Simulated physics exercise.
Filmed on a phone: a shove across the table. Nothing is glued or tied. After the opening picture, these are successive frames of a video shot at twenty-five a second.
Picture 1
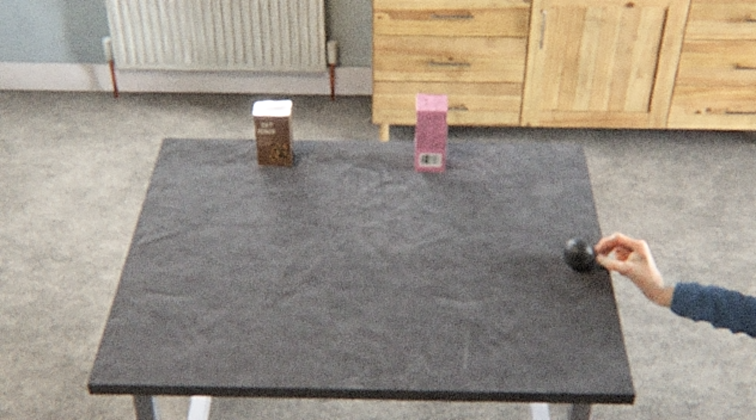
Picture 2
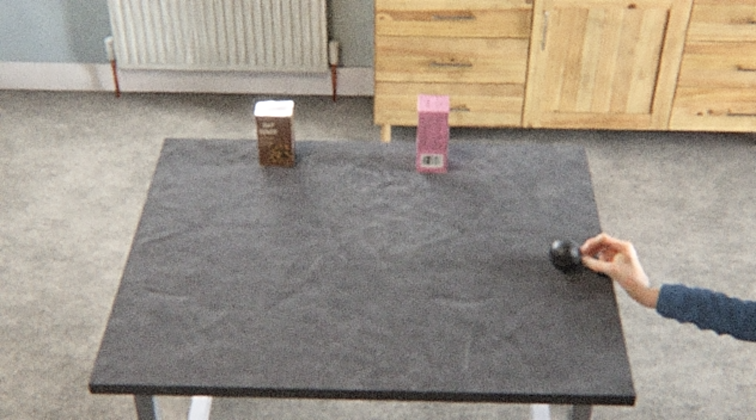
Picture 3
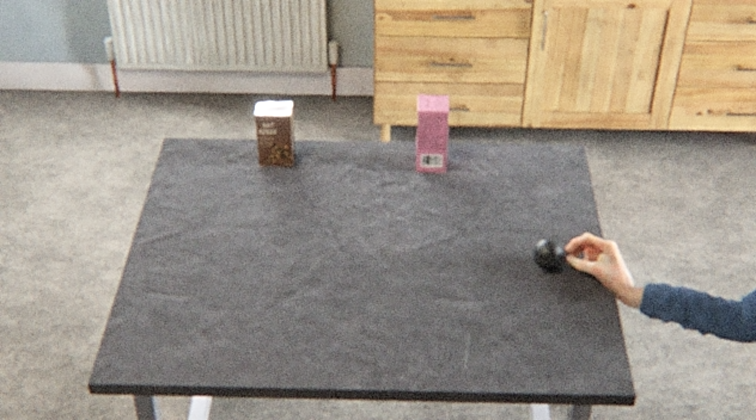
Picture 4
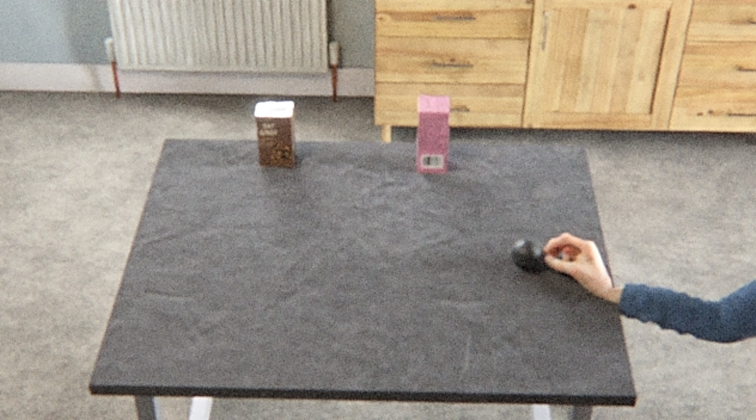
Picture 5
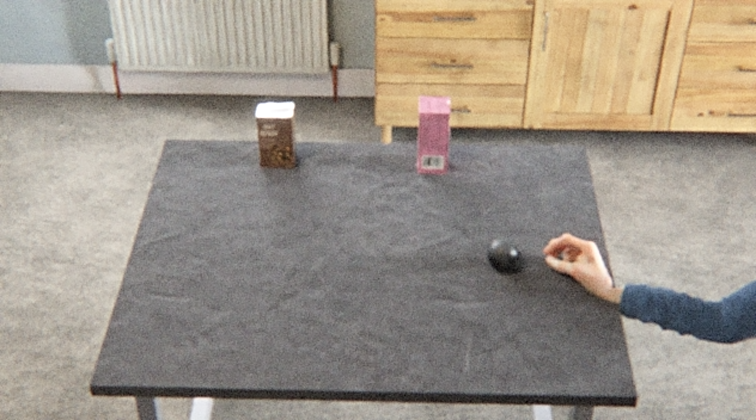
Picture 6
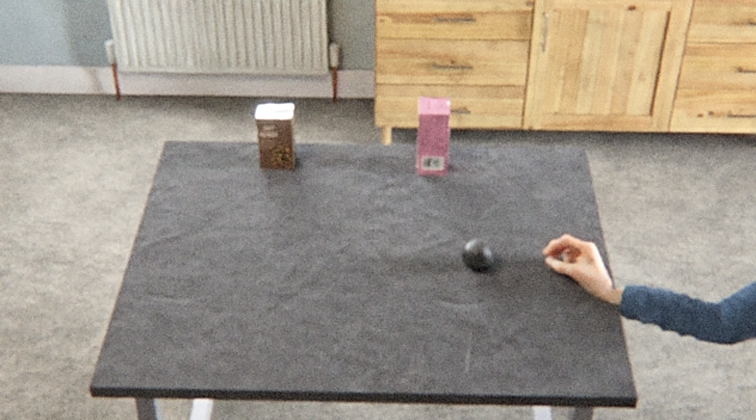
A hand in a dark blue sleeve reaches in from the right over a dark grey table, seen from above in a carpeted room with a radiator and wooden cabinets behind. A brown carton with a white top stands at the back left, a pink carton right of it, and a black ball near the right edge. The hand pushes the ball leftward, then stays back as the ball rolls on towards the middle.
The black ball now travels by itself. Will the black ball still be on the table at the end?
The black ball falls off the table.
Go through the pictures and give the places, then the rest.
Under the hand; black ball (579, 253), in the first frame.
Under the hand; black ball (565, 254), in the second frame.
Under the hand; black ball (549, 254), in the third frame.
Black ball (527, 254), in the fourth frame.
Black ball (503, 255) rolled about its own width, in the fifth frame.
Black ball (478, 255) rolled about its own width, in the sixth frame.
Then, 0.30 s after the last picture, black ball rolled well along near (303, 252).
Then, 0.60 s after the last picture, black ball rolled well along near (149, 249).
Then, 1.00 s after the last picture, black ball now off the table.
By the end, off the table, black ball.
